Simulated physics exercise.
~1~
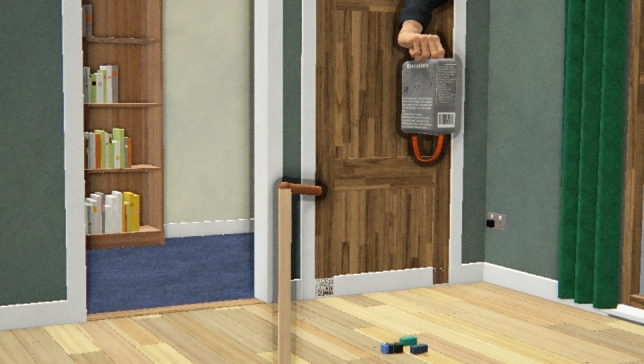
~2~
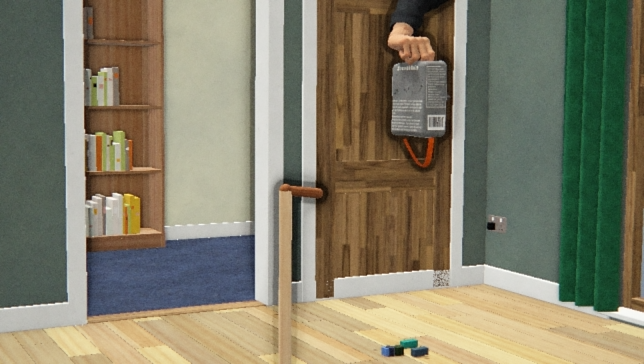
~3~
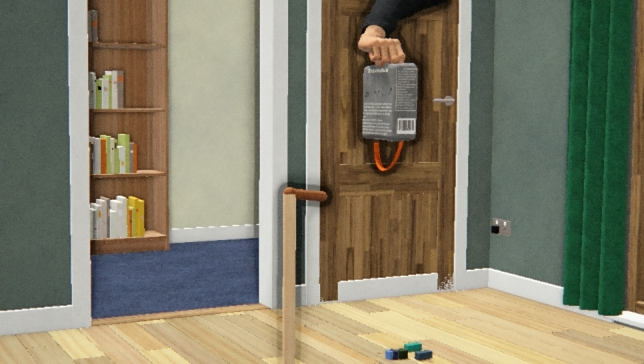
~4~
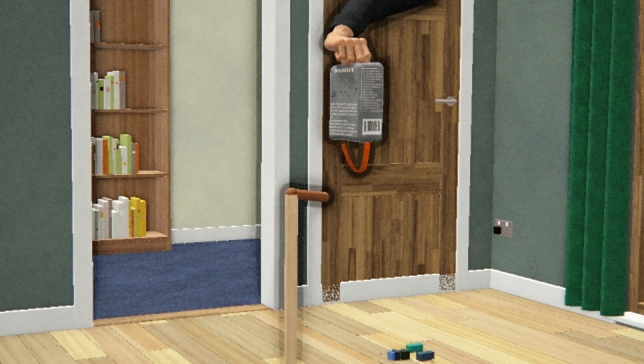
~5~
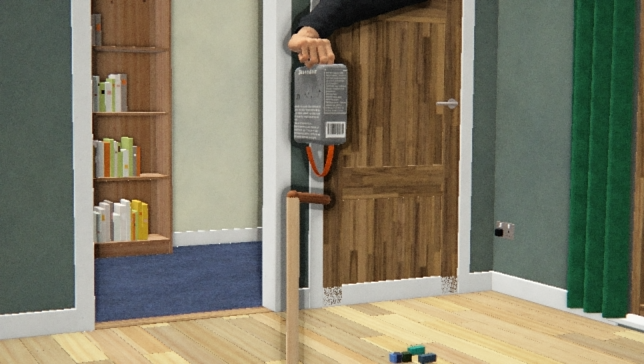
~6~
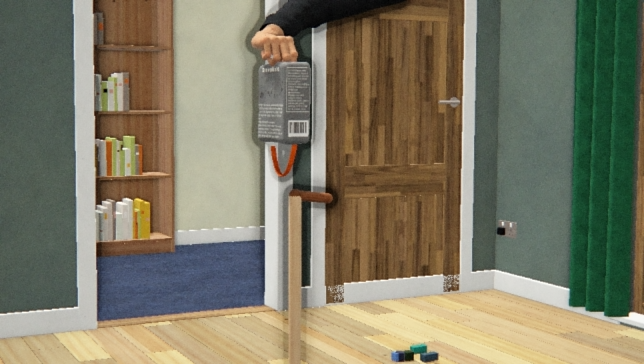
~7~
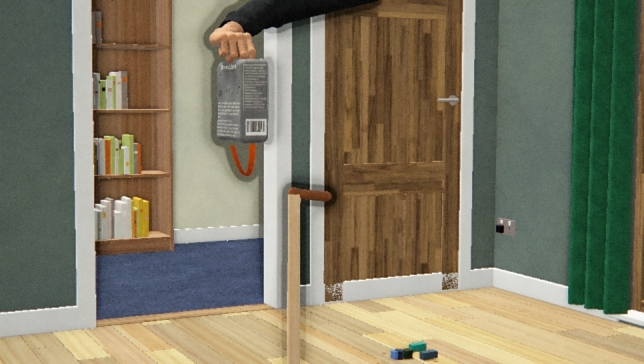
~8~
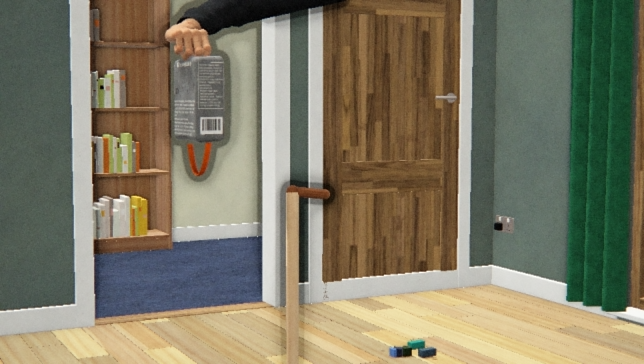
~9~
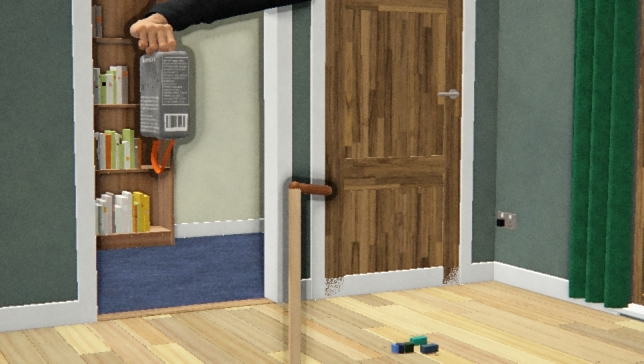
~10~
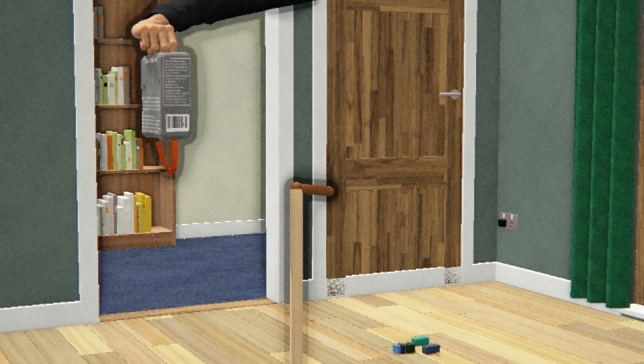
To begin with, a hand reaching in from the top holds a grey bag upright in front of a wooden door, an orange loop hanging beneath it. The hand carries the bag steadily left towards a wooden post with a short brown peg at its top, while the view sways slightly. The bag passes above the post, and its dangling loop goes by without catching on the peg. The dark-sleeved arm stretches farther across as the bag continues left past the open doorway. Finally, the hand stops and holds the bag still in front of the bookshelf, well clear of the post.
